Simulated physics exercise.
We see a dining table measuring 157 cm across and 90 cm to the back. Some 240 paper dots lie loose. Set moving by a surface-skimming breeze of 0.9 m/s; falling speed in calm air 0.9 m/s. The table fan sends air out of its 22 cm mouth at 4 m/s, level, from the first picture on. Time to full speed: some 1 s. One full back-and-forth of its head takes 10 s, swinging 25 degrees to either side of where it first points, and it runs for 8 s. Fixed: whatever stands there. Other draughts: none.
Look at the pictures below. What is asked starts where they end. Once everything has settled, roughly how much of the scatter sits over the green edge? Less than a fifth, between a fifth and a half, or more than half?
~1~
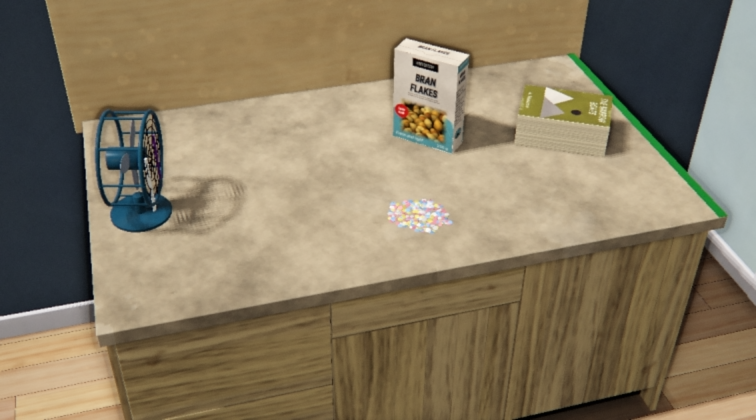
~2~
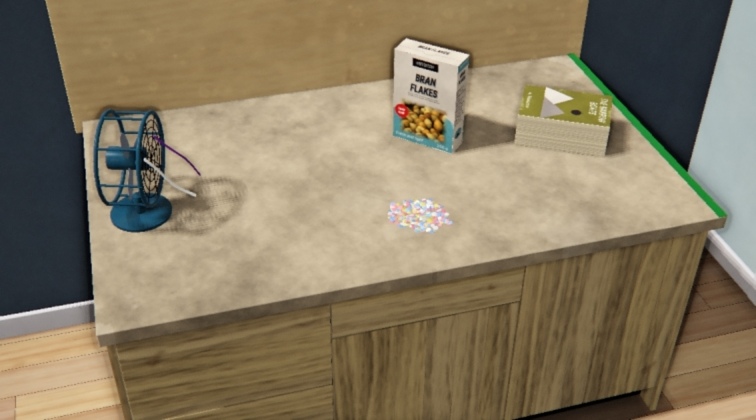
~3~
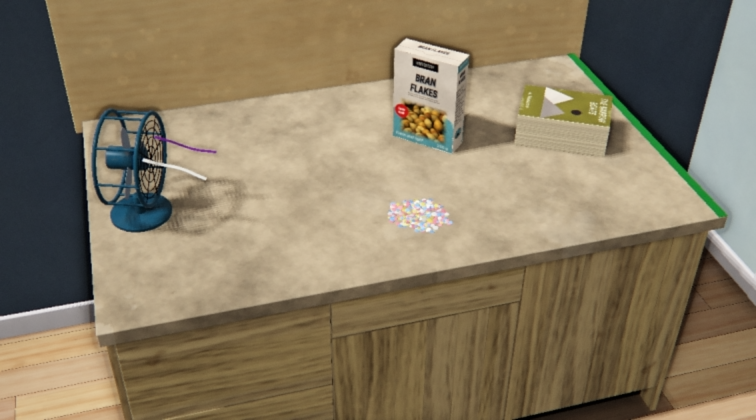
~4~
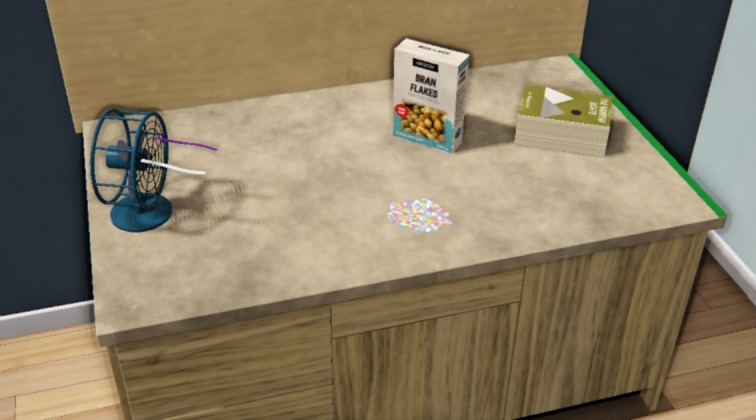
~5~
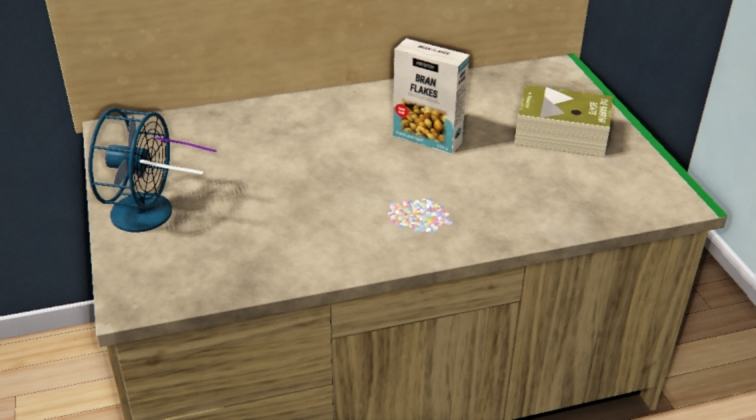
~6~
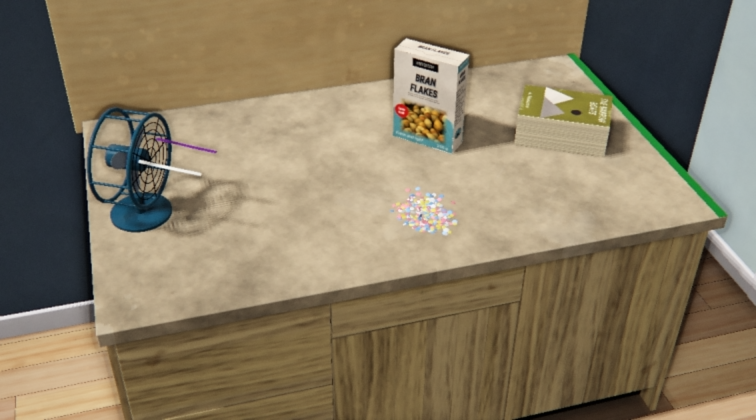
Of the scatter, more than half sits there.
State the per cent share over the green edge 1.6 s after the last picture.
I'd put it at about 60 percent.
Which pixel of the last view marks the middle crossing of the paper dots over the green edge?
I'd say roughly (685, 170).
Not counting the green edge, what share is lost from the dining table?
I would say close to 25 %.
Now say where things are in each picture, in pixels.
The middle of the paper dots is near (420, 215), none has stirred yet and the mouth of the table fan is at (131, 158), in the first picture.
The middle of the paper dots is near (420, 214), none has stirred yet and the green edge is centred on (641, 124), in the second picture.
The middle of the paper dots is near (420, 214), none has stirred yet, the top of a carton is at (432, 52) and the top of a book is at (566, 105), in the third picture.
The middle of the paper dots is near (420, 214), none has stirred yet and the head of the table fan has turned about 9 degrees towards the front, in the fourth picture.
The middle of the paper dots is near (420, 214) and none has stirred yet, in the fifth picture.
The middle of the paper dots is near (426, 213), the farthest in sight from the table fan is at (453, 203), about 35 % have left their places and the head of the table fan has turned about 14 degrees towards the front, in the sixth picture.
Then, 0.7 s after the last picture, 85 % are still on the top, 0 % are over the green edge; the middle of those left on the top is near (613, 181).
Then, 1.6 s after the last picture, 15 % are still on the top, 61 % are over the green edge.
Then, 3.5 s after the last picture, 15 % are still on the top, 61 % are over the green edge.
Then, 7.1 s after the last picture, at the end, 72 % are over the green edge.
